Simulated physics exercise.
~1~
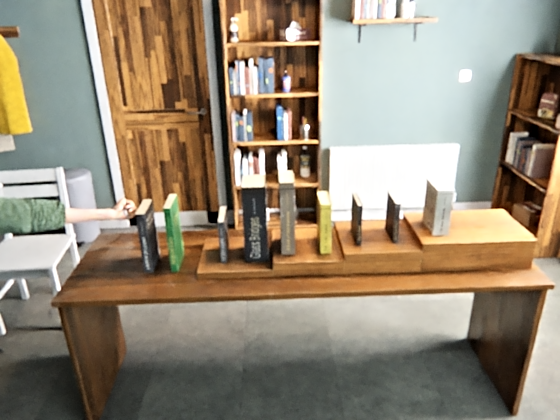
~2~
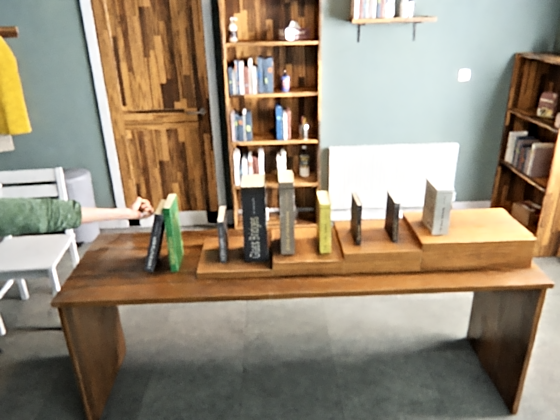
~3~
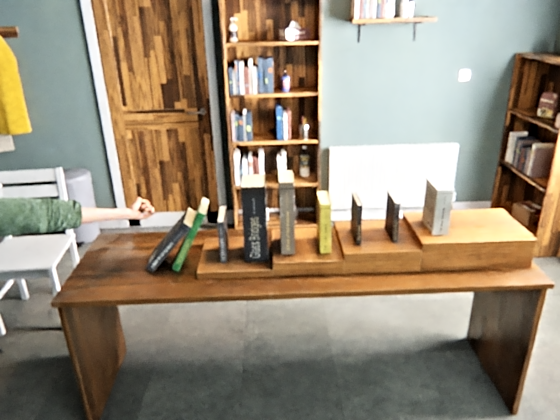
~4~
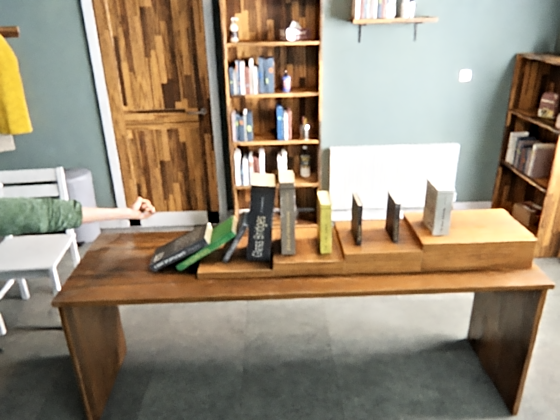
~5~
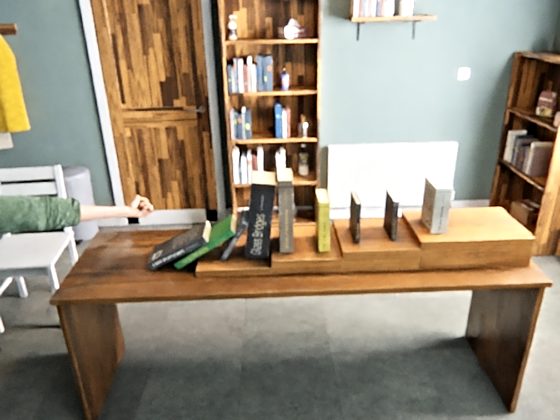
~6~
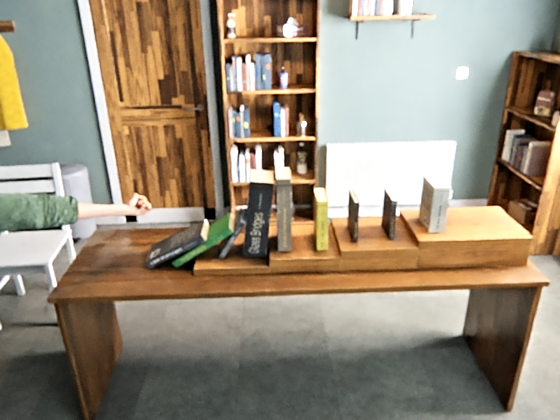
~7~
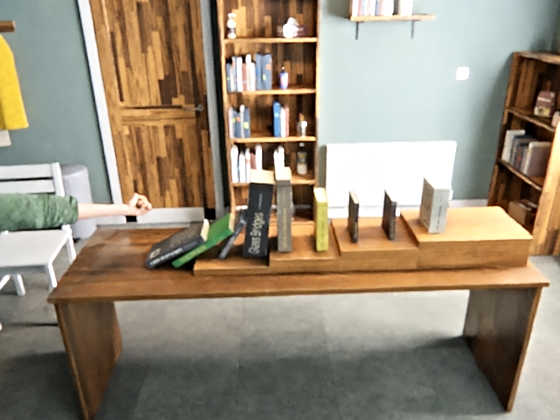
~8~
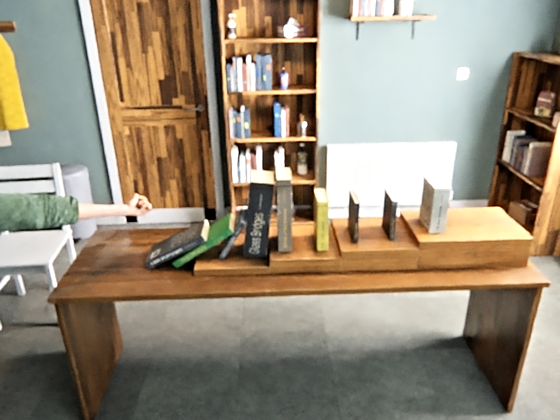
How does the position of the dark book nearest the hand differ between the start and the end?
At the start the dark book stands upright on the table, and by the end it lies on its side.
We see a hand tip a dark book into a green one on a long wooden table, and the books topple rightward until the green one and a few beyond it rest leaning, while the yellow book and others farther right stay standing.
